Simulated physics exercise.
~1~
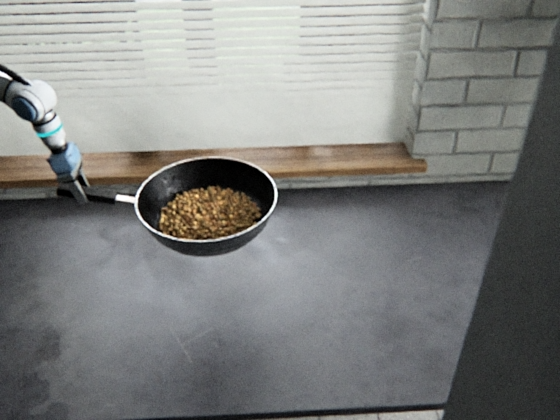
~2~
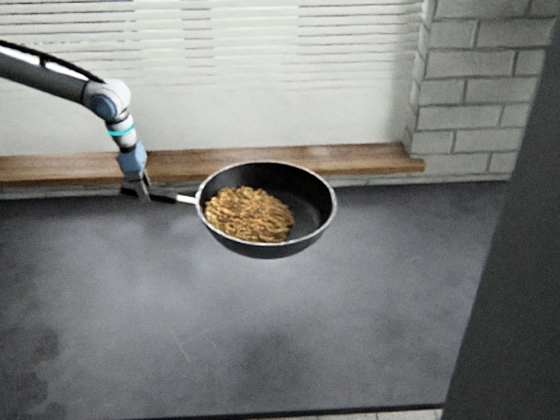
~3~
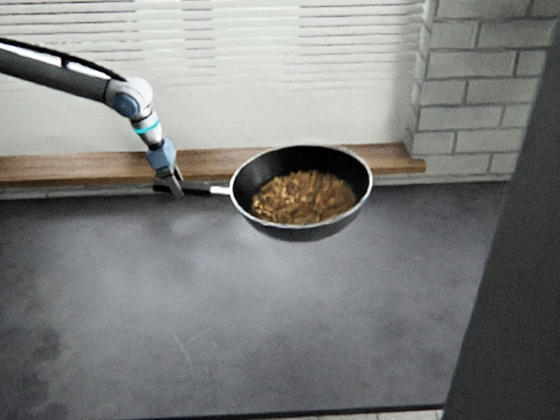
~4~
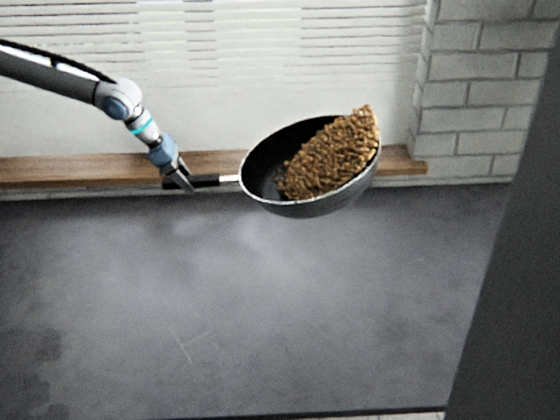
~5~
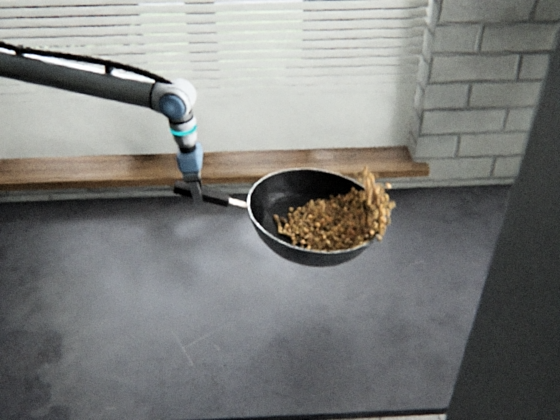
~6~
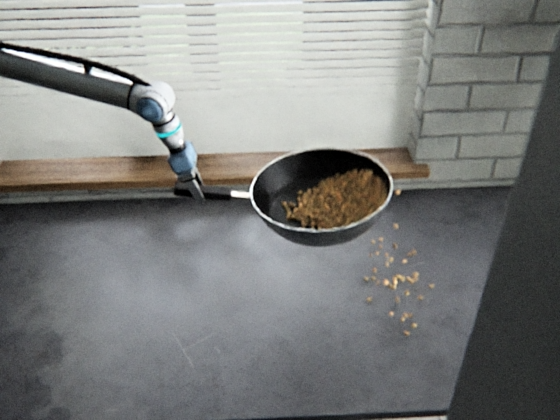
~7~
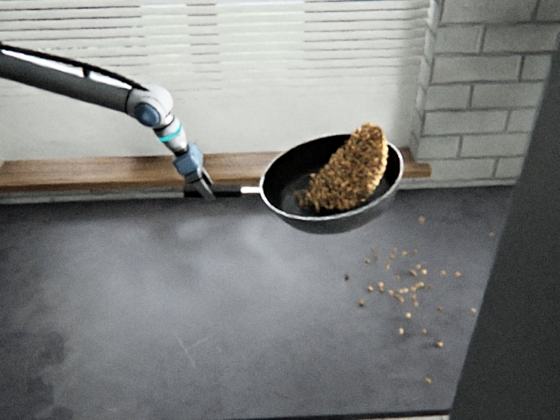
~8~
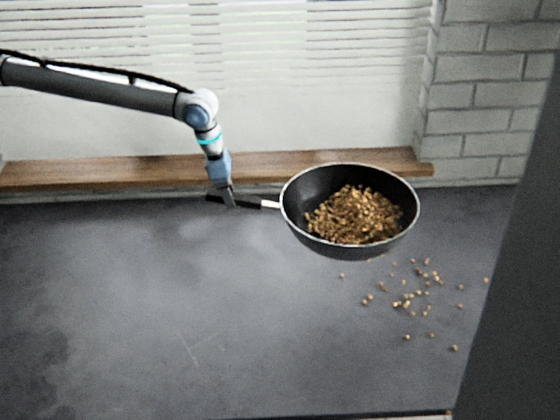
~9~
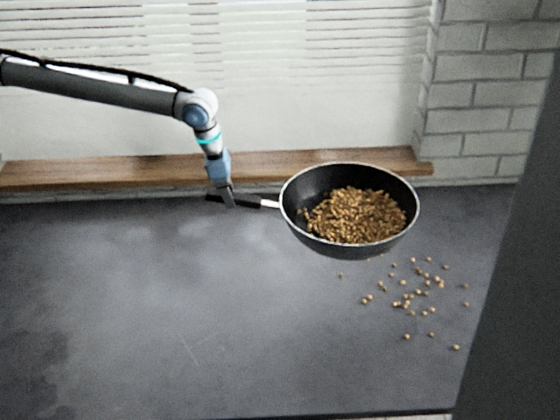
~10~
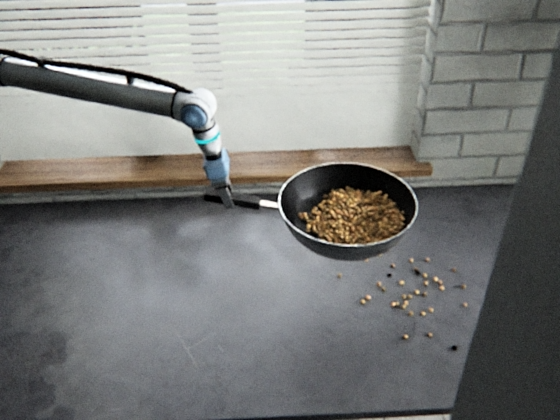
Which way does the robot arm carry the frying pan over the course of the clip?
The arm carries the frying pan towards the right, from the left part of the view to a place nearer the brick wall.
